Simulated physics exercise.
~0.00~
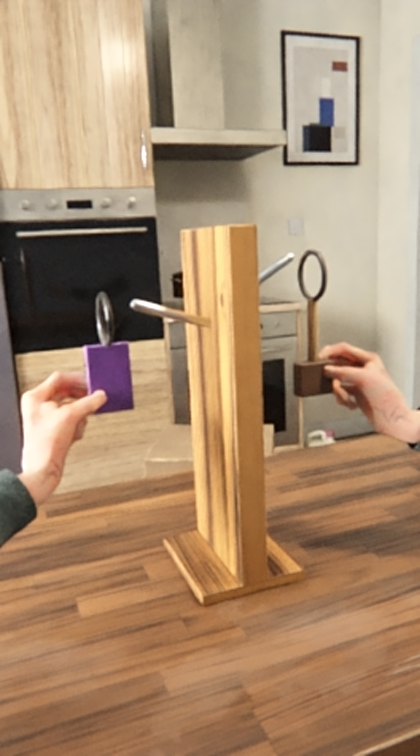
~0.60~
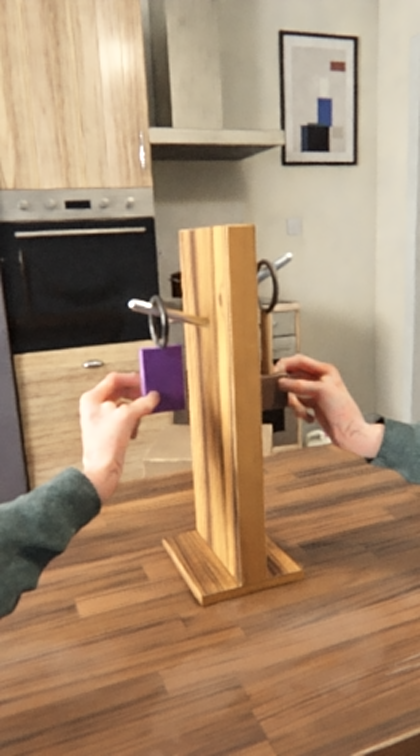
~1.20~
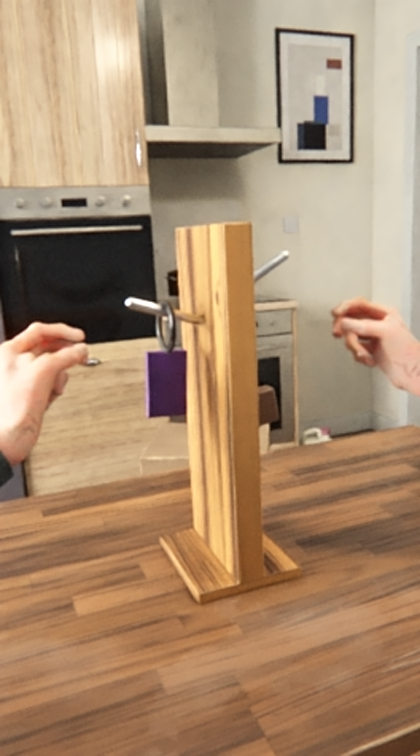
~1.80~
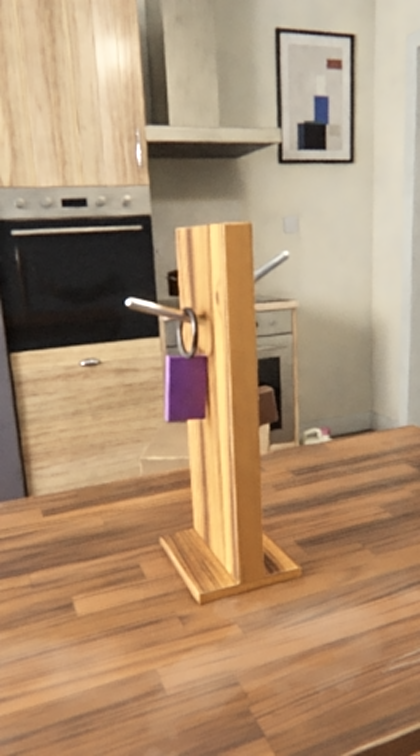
Two hands brought a purple tag and a brown brush, each on a ring, inward to the pegs on a wooden stand, then let go and drew away; the tag slid closer to the post, and both things stayed hanging.
